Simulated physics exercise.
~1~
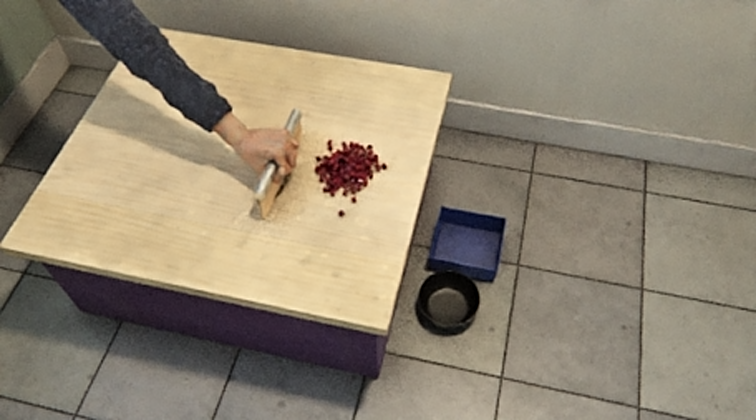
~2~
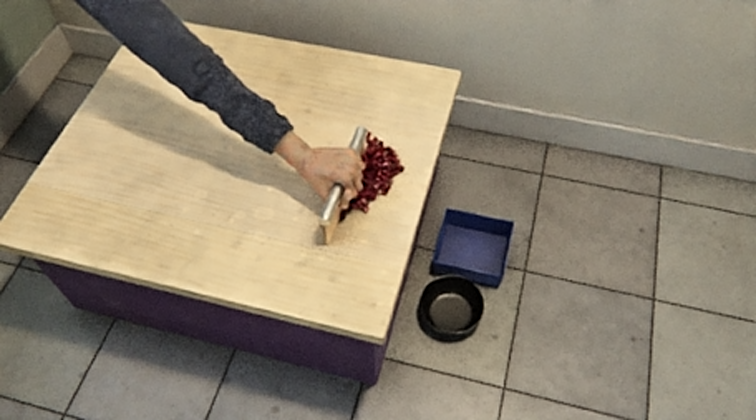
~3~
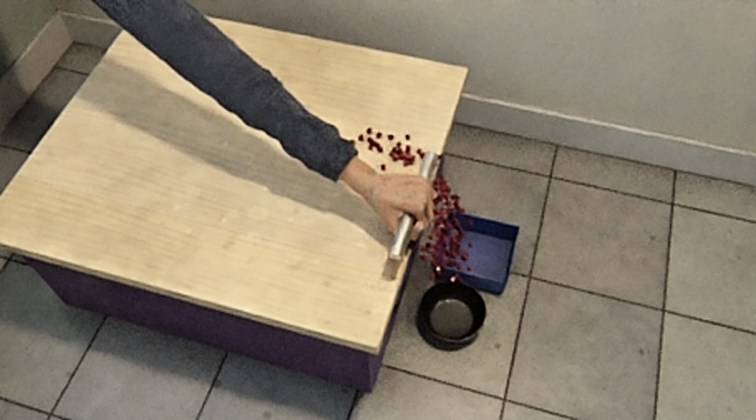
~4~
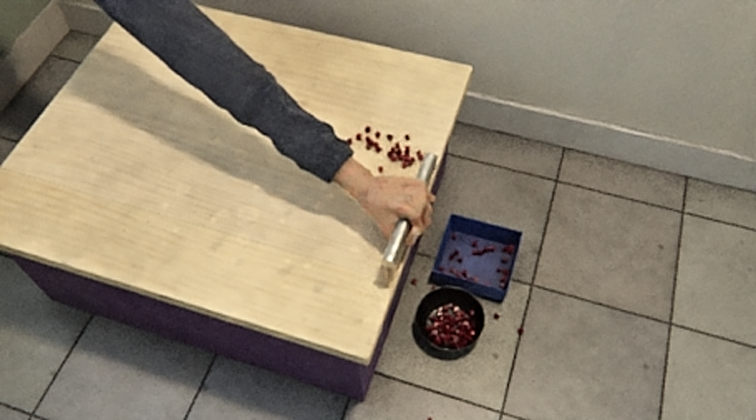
A hand scrapes red cubes off a table into a black bowl and blue tin.
